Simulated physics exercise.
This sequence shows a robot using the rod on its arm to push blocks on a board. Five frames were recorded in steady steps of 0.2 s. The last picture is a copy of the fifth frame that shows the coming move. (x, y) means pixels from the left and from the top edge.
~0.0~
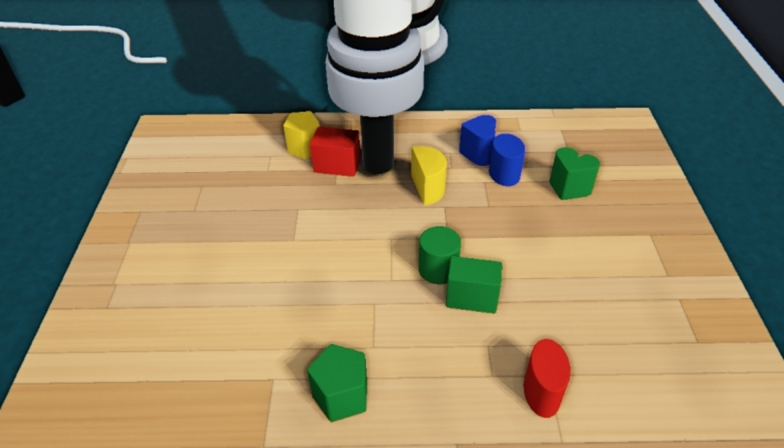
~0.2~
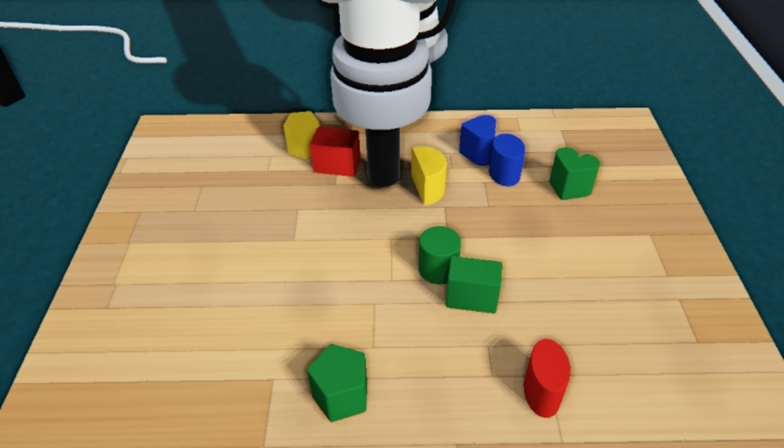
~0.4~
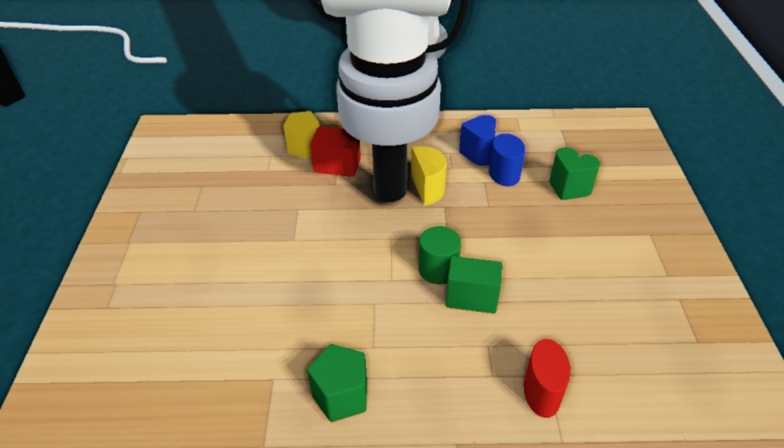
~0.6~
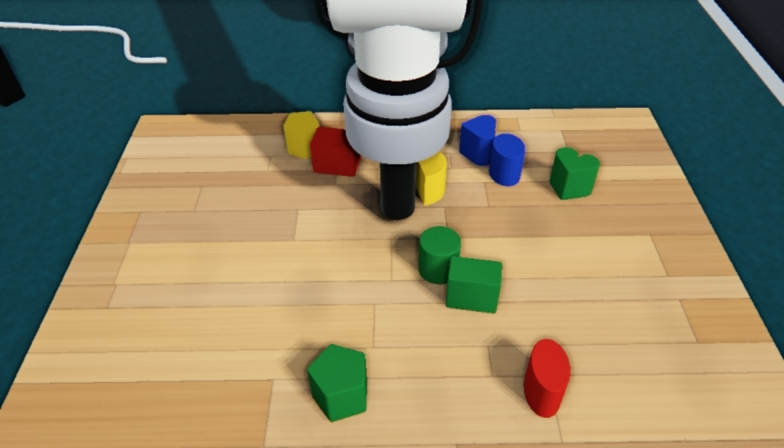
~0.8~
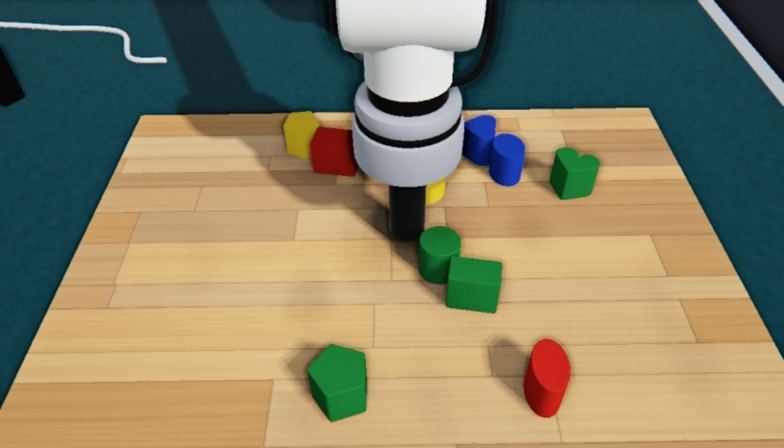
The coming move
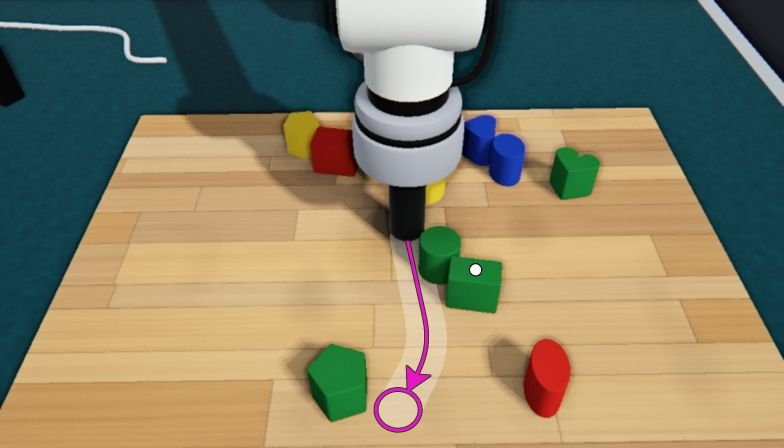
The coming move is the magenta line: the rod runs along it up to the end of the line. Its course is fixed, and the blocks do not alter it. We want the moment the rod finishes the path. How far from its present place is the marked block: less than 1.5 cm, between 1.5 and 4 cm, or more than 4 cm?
It is going to finish 1.5 to 4 cm from where it is now.
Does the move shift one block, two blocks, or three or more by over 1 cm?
This push will displace two blocks.
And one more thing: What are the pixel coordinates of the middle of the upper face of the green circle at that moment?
At (464, 269).
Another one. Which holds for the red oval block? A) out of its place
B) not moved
Choice B: Not moved.
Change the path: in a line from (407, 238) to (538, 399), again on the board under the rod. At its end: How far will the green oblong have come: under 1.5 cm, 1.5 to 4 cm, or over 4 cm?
It moves quite far, over 4 cm.
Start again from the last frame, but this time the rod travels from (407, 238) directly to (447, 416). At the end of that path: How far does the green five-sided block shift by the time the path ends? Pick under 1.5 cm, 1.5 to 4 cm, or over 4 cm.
Short: Under 1.5 cm.
Path on the board, from (407, 238) via (418, 288) and (426, 346), ending at (398, 409); the dot is on the green oblong.
On the path given first. One third of the way, rod (418, 279); green circle (460, 266); green oblong (508, 286).
Two thirds of the way, rod (427, 337); green circle (464, 269); green oblong (511, 286).
At the end, rod (398, 401); green five-sided block in place; green circle (464, 269); green oblong (511, 286); red oval block in place.
